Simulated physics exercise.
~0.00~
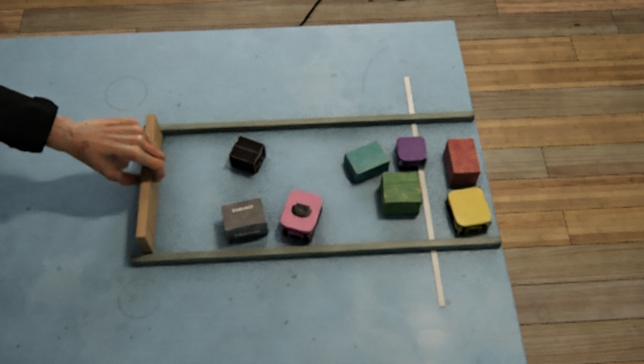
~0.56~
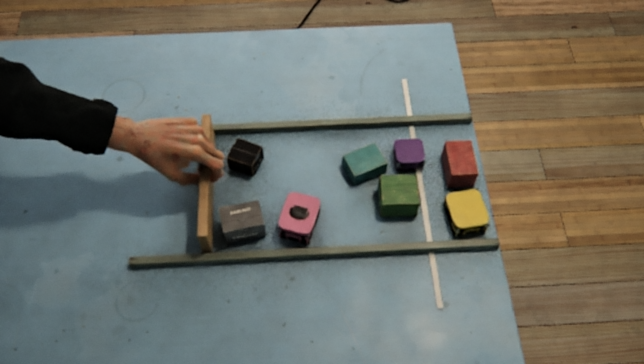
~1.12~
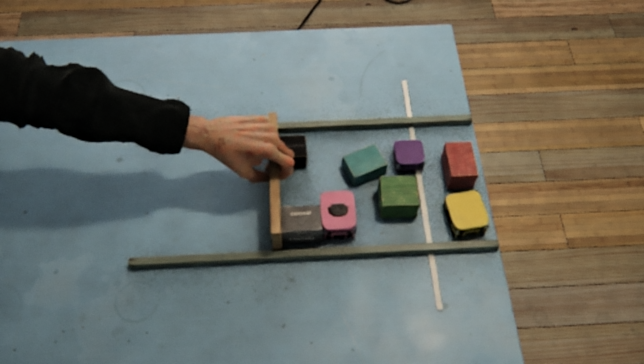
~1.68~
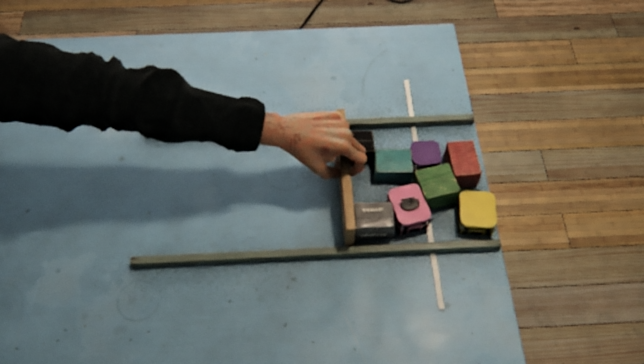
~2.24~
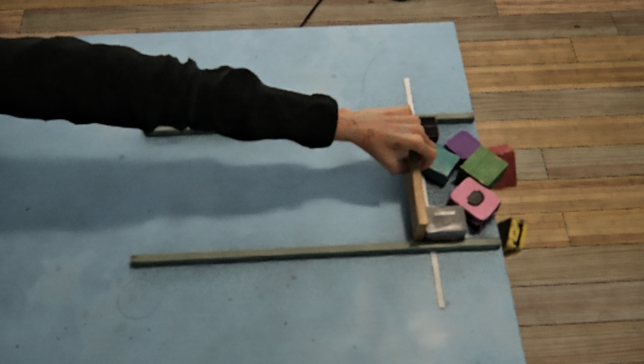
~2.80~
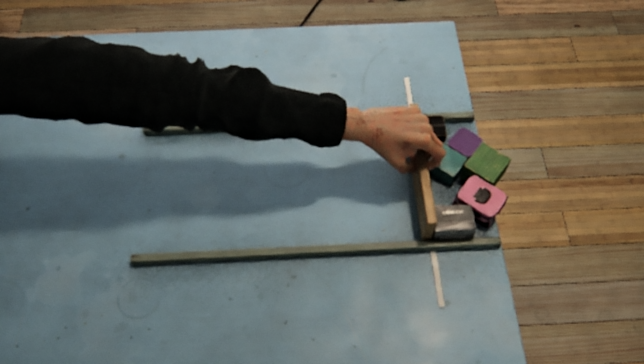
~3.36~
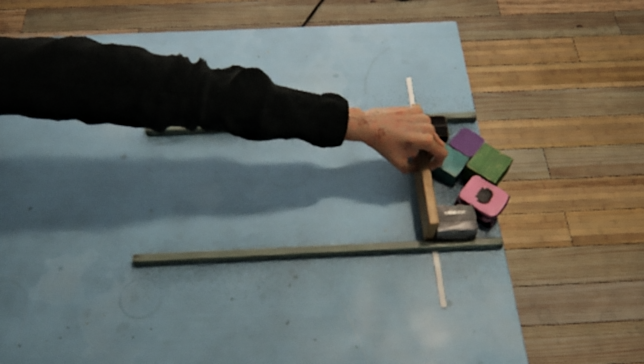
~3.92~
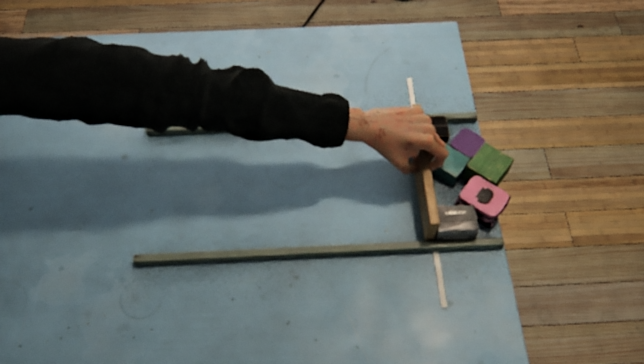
A hand slides a board right, bunching small blocks until the yellow and red ones fall off.
